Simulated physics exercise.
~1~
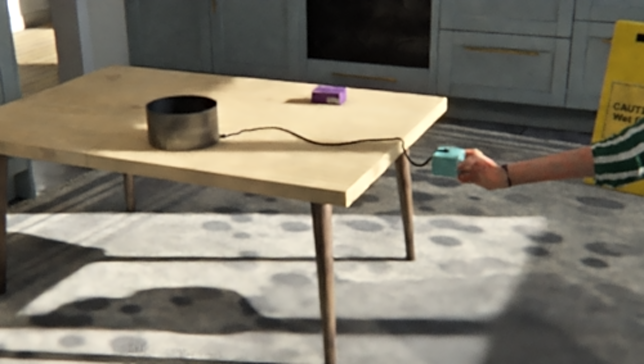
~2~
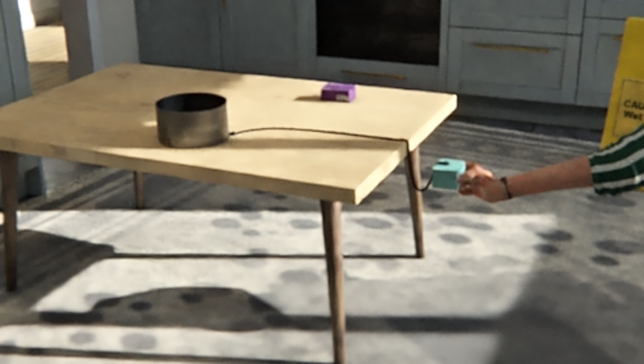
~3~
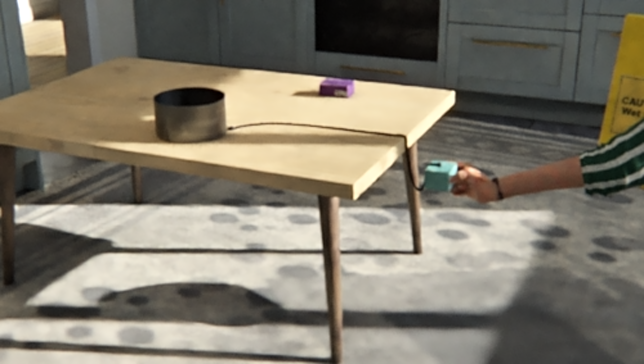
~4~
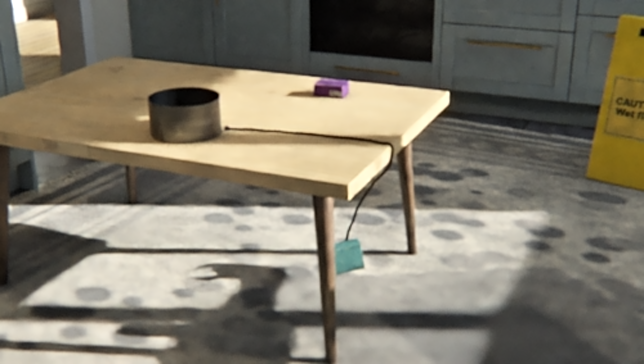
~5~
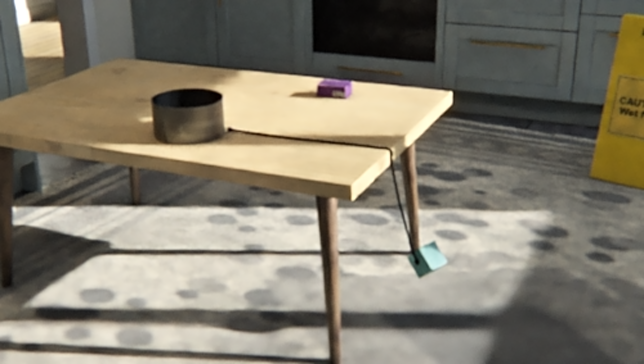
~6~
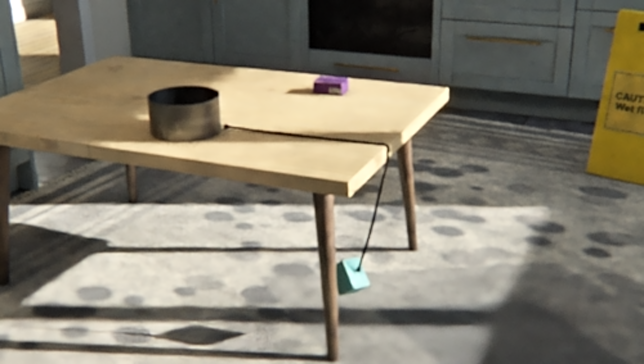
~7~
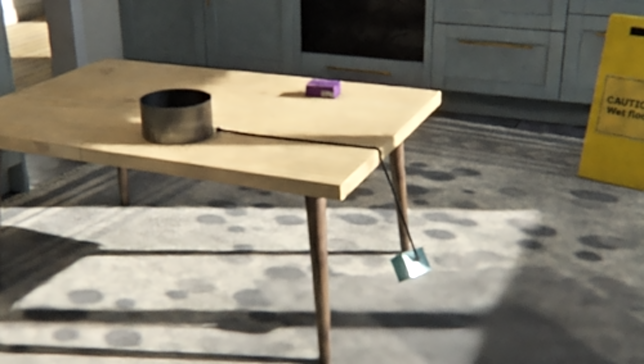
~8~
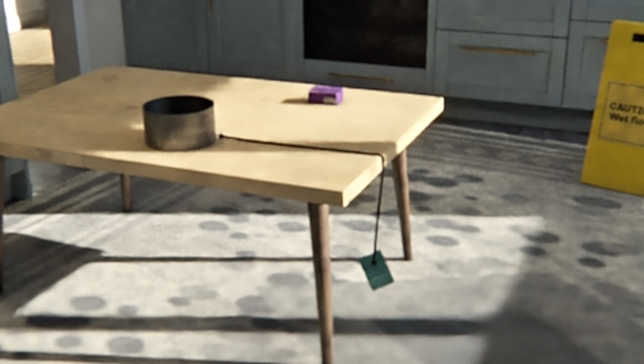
A turquoise block, released by a hand, drops and swings from a cord over the table edge.
